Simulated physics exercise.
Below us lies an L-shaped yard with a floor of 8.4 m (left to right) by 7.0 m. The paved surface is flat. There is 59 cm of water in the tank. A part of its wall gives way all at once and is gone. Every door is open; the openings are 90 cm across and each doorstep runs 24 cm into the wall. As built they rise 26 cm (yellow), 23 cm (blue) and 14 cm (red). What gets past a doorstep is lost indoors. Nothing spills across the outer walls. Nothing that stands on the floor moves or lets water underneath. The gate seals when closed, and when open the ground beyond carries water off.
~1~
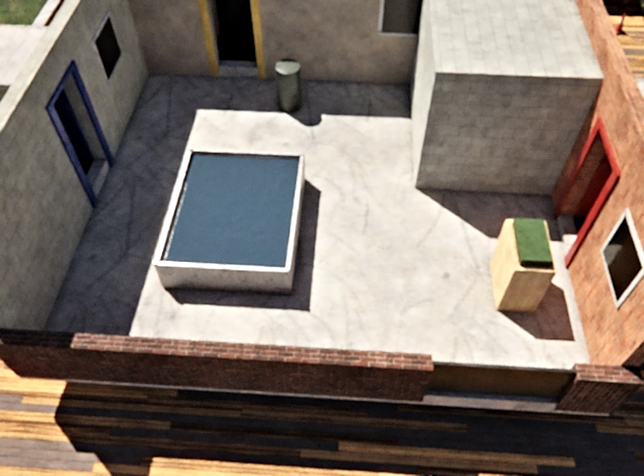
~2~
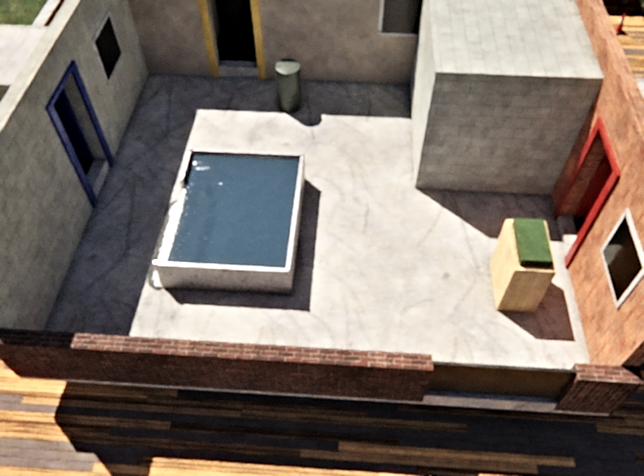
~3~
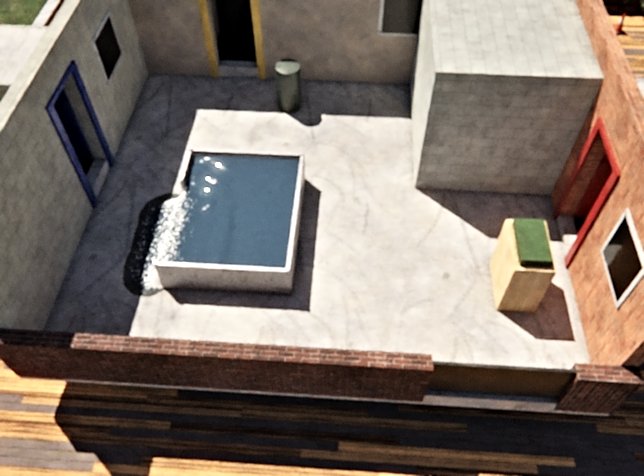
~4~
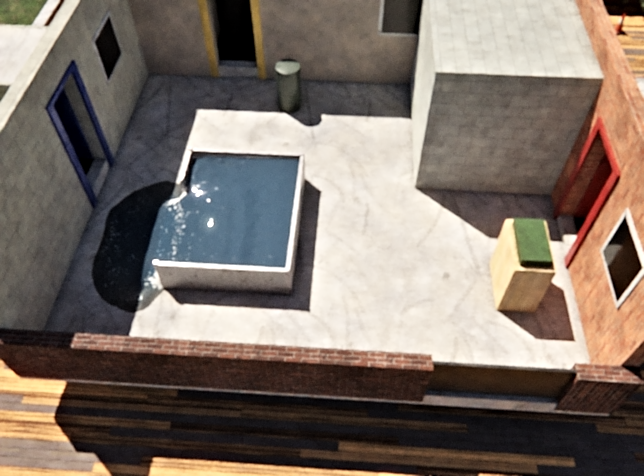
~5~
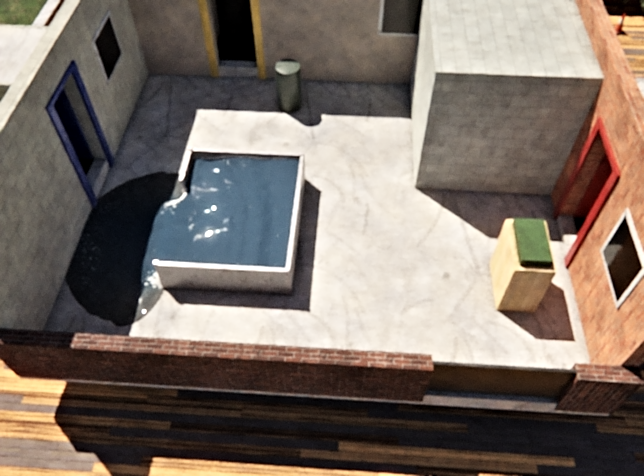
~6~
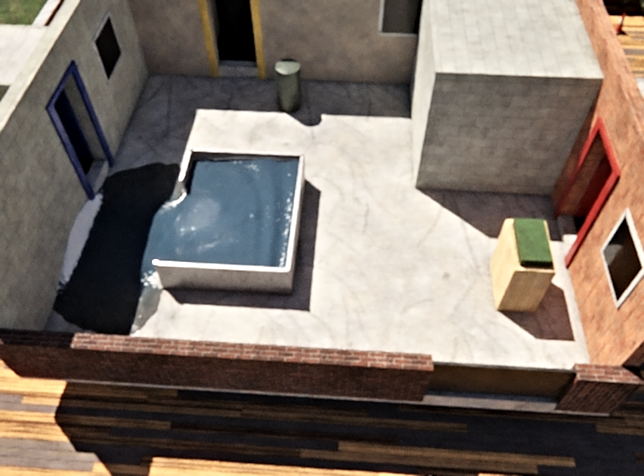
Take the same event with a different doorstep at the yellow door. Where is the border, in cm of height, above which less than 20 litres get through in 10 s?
At least 8.5 cm or so.
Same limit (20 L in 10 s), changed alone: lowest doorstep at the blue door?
About 19 cm at blue.
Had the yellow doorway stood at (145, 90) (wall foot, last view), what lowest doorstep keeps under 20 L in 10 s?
About 11.0 cm.
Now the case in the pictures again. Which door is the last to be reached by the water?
Last comes the red one.
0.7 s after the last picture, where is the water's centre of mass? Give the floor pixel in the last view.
Near (190, 235).
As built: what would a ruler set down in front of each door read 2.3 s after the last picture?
Depths in cm: Yellow 5, blue 18, red 0.
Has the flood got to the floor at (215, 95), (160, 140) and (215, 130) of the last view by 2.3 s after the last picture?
In that order: Wet, flooded, flooded.
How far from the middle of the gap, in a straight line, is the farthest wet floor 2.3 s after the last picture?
Roughly 4.8 m.
Then, 0.7 s after the last picture water covers 15 % of the floor, deepest (44 cm) near (76, 251); it has not reached the yellow door.
Then, 2.3 s after the last picture water covers 40 % of the floor, deepest (38 cm) near (34, 355); 5 cm at the yellow door, 0 litres in over its 26 cm doorstep.
Then, 9.3 s after the last picture water covers 100 % of the floor, deepest (11 cm) near (549, 211); 8 cm at the yellow door, 0 litres in over its 26 cm doorstep.
At the yellow door as built, the water peaked near 14 cm, 2.9 s after the last picture.
Run again over the same 10 s with other heights there, 41 litres in over 7 cm, 13 litres over 9.5 cm. The limit of 20 litres is kept from about 8.5 cm up.
